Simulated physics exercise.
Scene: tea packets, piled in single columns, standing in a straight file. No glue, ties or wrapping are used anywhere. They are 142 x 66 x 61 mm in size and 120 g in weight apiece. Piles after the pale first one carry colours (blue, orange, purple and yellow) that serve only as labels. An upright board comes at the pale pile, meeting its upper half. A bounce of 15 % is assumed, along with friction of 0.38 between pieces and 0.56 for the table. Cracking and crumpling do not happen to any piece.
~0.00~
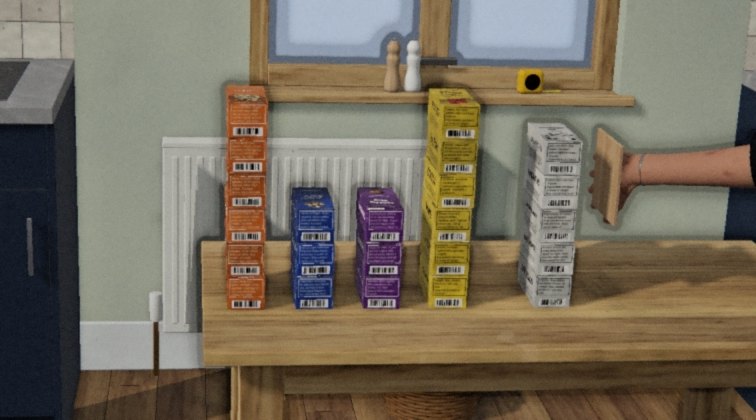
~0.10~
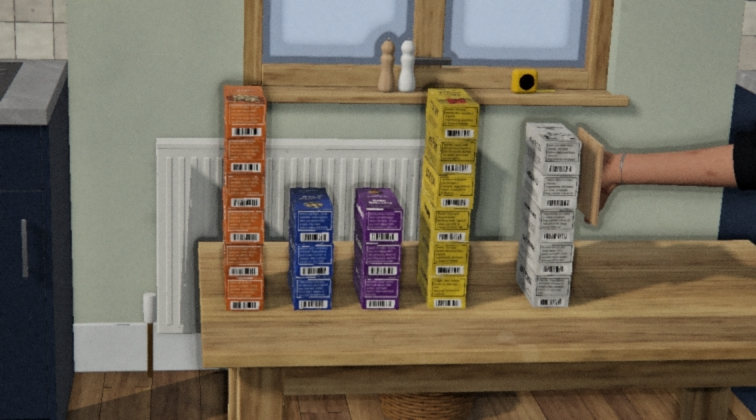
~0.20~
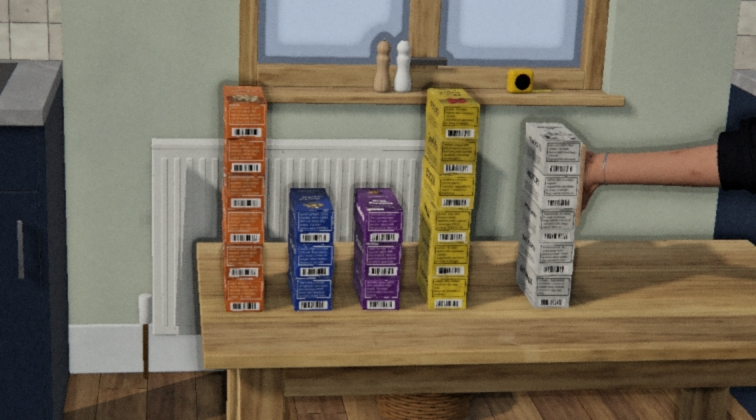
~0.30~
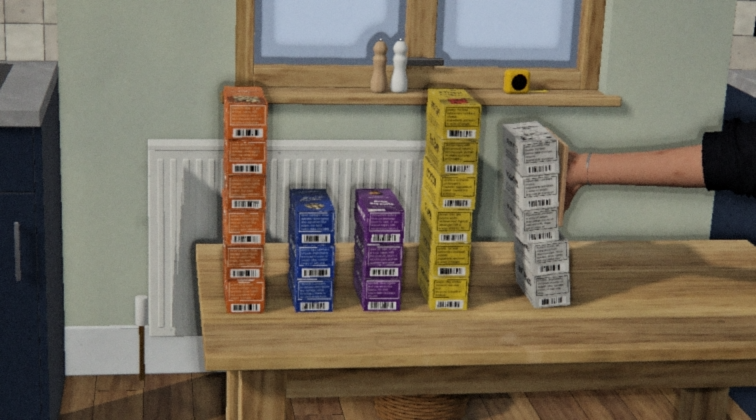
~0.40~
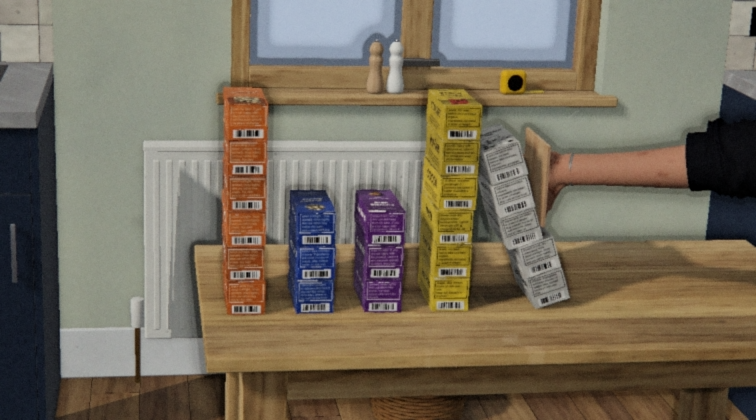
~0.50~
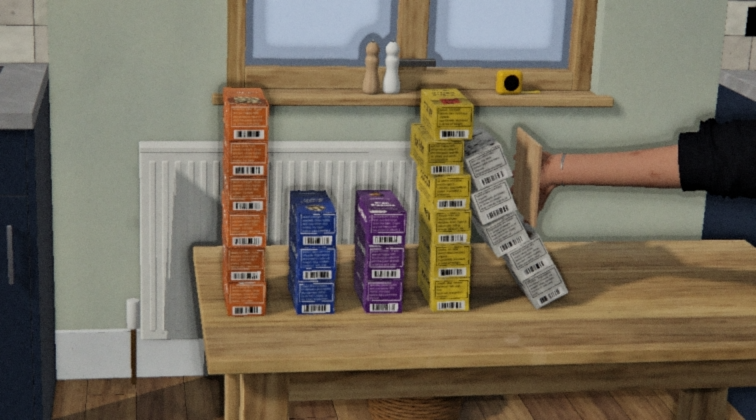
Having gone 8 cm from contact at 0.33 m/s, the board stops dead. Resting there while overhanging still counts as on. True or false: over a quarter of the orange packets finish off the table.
True.
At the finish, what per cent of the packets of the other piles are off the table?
The share is about 40 in a hundred.
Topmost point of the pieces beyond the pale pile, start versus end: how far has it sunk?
Roughly 16 centimetres.
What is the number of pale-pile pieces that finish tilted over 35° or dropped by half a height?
Count: 5.
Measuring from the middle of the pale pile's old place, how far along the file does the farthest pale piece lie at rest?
I'd say close to 28 cm along.
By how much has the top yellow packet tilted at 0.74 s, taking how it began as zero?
I'd put it at roughly 20 degrees away from its starting angle.
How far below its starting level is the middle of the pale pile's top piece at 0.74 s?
About 4 cm.
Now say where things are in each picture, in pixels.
In the first picture (each place is the centre of the face we see best; the camera moves round a little), board (620, 176) 7 cm short; top orange packet (248, 120); top yellow packet (461, 122); the others all in place.
The second picture shows board (600, 176) 33 mm short; top orange packet (247, 120).
The third picture shows board (582, 175) 1 mm in; top orange packet (247, 121).
The fourth picture shows board (565, 176) 33 mm in, top of the pale pile leaning 6°; top orange packet (248, 121); the others all in place.
The fifth picture shows board (547, 176) 7 cm in, top of the pale pile leaning 19°; top orange packet (248, 122); the others all in place.
The sixth picture shows board (539, 176) 8 cm in, stopped, top of the pale pile leaning 24°; top orange packet (249, 123); top yellow packet (454, 123) moved 14 mm; 3 have shifted.
By 0.74 s, 5 of the pale pile down; none of the 6 orange packets off the table (0 of 18 in all colours); top orange packet unmoved; top yellow packet tilted 19°.
By 1.02 s, 5 of the pale pile down; none of the 6 orange packets off the table (0 of 18 in all colours); top orange packet moved 9 mm; top yellow packet tilted 33°, 11 cm lower.
By 1.40 s, 5 of the pale pile down; none of the 6 orange packets off the table (0 of 18 in all colours); top orange packet on its side; top yellow packet on its side.
By 1.70 s, 5 of the pale pile down; 5 of the 6 orange packets off the table (7 of 18 in all colours); top orange packet upside down; top yellow packet on its side.
When it is over (1.9 s), 5 of the pale pile down; 5 of the 6 orange packets off the table (7 of 18 in all colours); top orange packet upside down; top yellow packet upside down. That is 83 per cent.
